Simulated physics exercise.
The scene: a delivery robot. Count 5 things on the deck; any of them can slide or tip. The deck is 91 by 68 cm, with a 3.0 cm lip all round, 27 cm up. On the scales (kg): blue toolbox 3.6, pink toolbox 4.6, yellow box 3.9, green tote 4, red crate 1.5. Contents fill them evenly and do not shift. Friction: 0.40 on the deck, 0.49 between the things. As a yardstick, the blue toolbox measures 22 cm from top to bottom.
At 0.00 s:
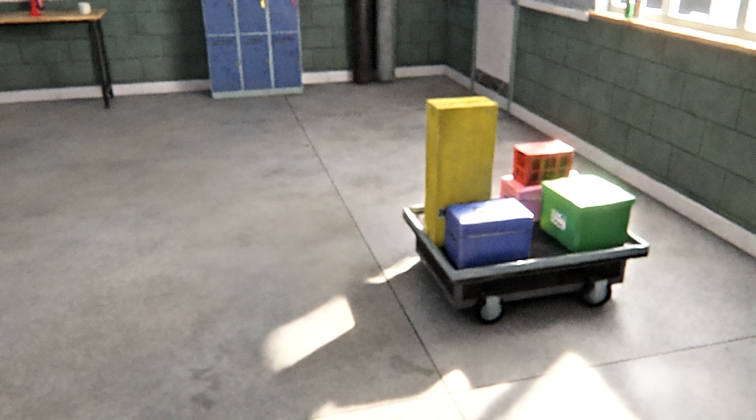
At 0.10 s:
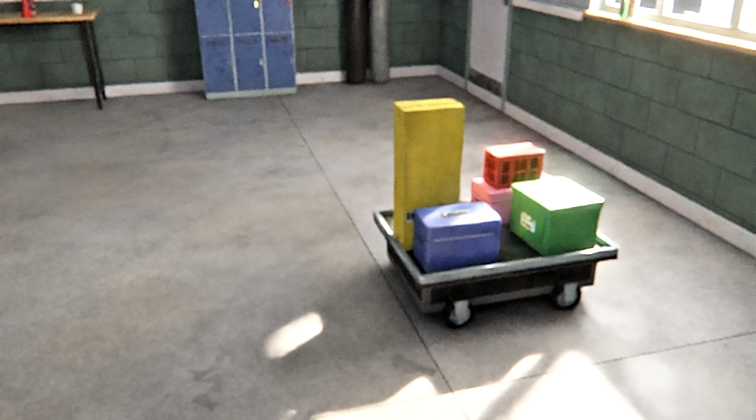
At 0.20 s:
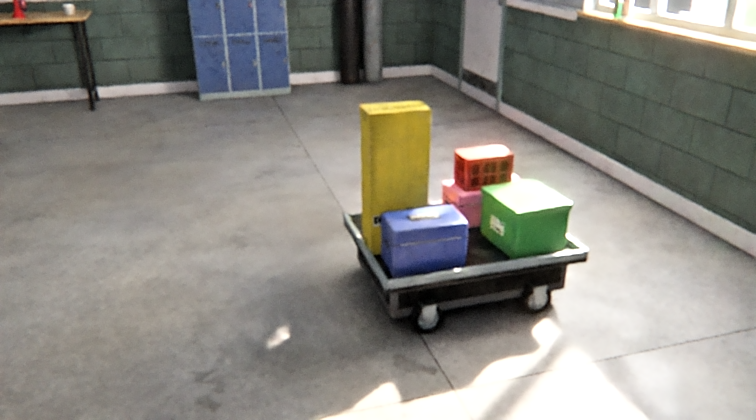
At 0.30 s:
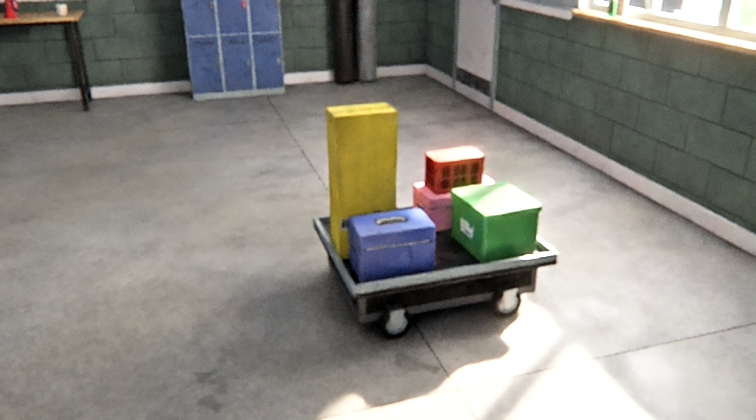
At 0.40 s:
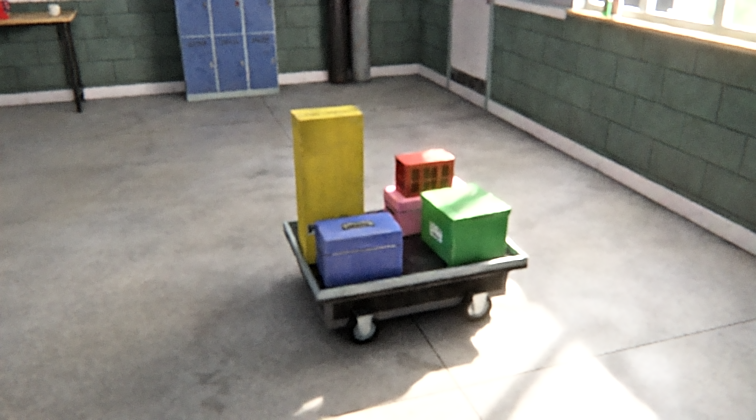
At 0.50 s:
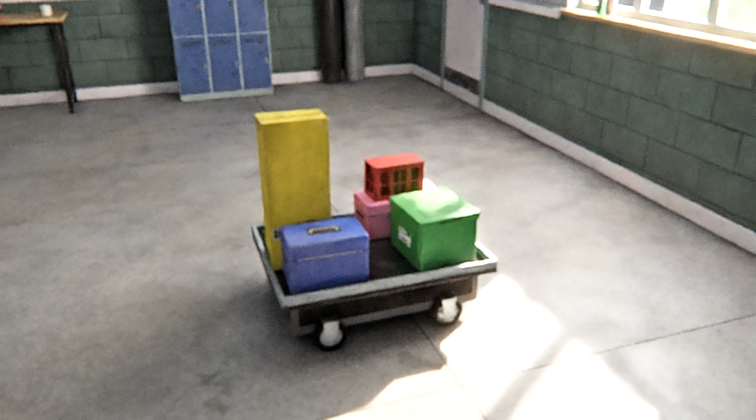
A low, dark cart loaded with coloured boxes stands out on the grey concrete floor of a green-walled room, seen from slightly above. A tall yellow box stands at its left, a blue toolbox in front, a green tote at right, and a red crate over a pink box behind. The cart rolls steadily leftward past sunlit patches, its load keeping its arrangement, while the view shifts very slightly.
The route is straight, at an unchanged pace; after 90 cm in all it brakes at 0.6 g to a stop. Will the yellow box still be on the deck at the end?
The yellow box stays on the cart.
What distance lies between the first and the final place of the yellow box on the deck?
Some 0 cm.
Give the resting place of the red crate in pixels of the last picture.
Around (301, 189).
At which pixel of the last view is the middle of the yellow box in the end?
Near (215, 201).
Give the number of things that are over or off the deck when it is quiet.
0 of them.
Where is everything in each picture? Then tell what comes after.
Cart 0 cm along; yellow box (459, 173); blue toolbox (487, 233), in the first picture.
Cart 15 cm along; green tote (554, 216); red crate (513, 166), in the second picture.
Cart 30 cm along; blue toolbox (423, 241), in the third picture.
Cart 45 cm along; green tote (494, 221); red crate (454, 171), in the fourth picture.
Cart 60 cm along; blue toolbox (358, 249), in the fifth picture.
Cart 75 cm along; yellow box (296, 190); green tote (433, 229), in the sixth picture.
Around 0.80 s, cart 108 cm along; yellow box at 3° to upright near (211, 200); red crate shifted 4 cm; green tote shifted 4 cm.
Around 1.00 s, cart 109 cm along, stopped; yellow box at 8° to upright near (202, 199); red crate shifted 11 cm; green tote shifted 10 cm.
Finally (2.7 s), not toppled but over 10 cm from the start, red crate; the other 4 still in place (within 10 cm). In the last view, yellow box near (215, 201).
